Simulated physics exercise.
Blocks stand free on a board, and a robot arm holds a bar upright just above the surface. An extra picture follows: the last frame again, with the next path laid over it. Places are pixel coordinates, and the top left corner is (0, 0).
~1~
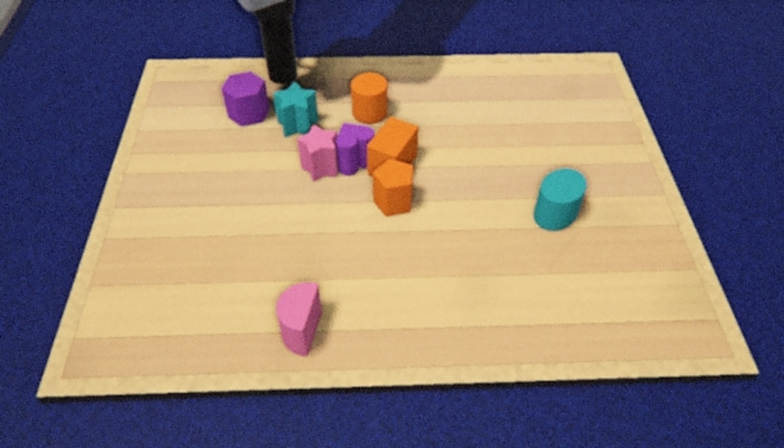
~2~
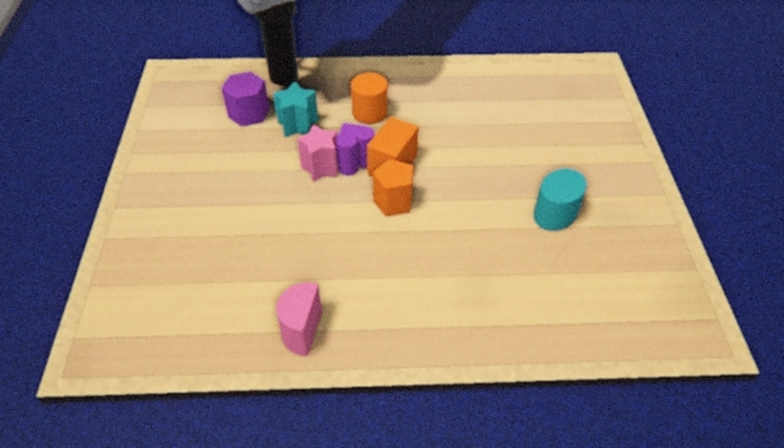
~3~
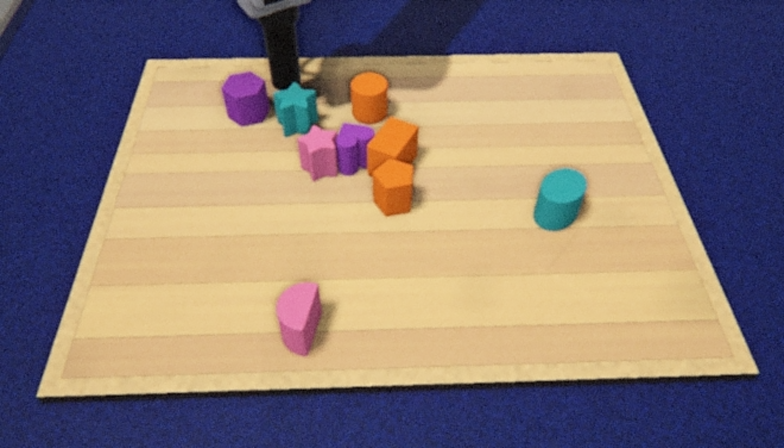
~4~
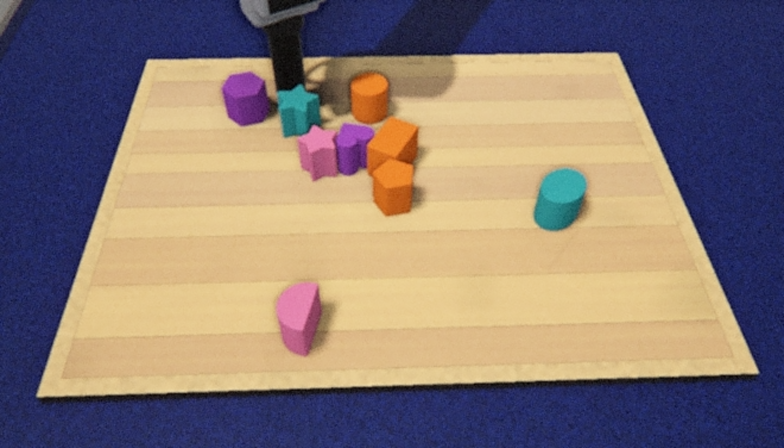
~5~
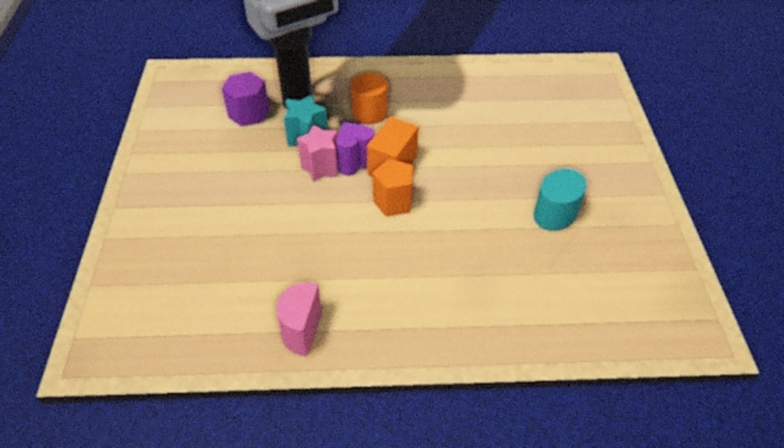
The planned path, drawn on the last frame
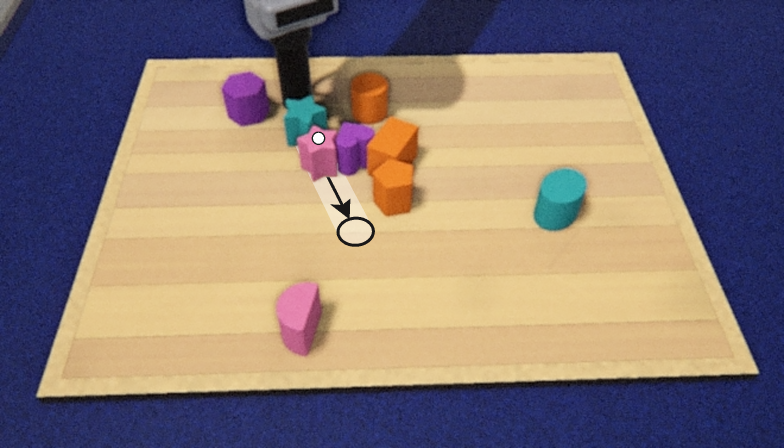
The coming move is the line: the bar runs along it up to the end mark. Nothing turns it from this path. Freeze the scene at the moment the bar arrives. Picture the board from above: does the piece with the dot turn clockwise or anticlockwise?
Counter-clockwise, from overhead.
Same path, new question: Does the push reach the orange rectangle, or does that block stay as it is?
Left in place.
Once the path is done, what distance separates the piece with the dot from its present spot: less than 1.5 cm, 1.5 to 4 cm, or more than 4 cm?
It's set to move over 4 cm.
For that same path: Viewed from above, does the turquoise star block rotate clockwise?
Yes, it checks out.
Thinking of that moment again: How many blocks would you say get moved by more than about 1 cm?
I'd say two blocks get shifted by more than about 1 cm.
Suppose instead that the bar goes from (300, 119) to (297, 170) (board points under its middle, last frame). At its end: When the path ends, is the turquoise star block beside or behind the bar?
I expect not.
Drawn move, straight from (300, 119) to (356, 232); the dot is on the pink star block.
The first path, step by step. One third of the way, bar (314, 137); turquoise star block (303, 145), turned 30° clockwise; pink star block (327, 163), turned 50° anticlockwise.
Two thirds of the way, bar (334, 175); turquoise star block (299, 168), turned 90° clockwise; pink star block (329, 187), turned 105° anticlockwise; purple heart block (356, 137), turned 25° anticlockwise.
At the end, bar (355, 216); turquoise star block (300, 170), turned 100° clockwise; pink star block (331, 223), turned 55° anticlockwise; purple heart block (356, 137), turned 25° anticlockwise; orange rectangle still; orange pentagon still.
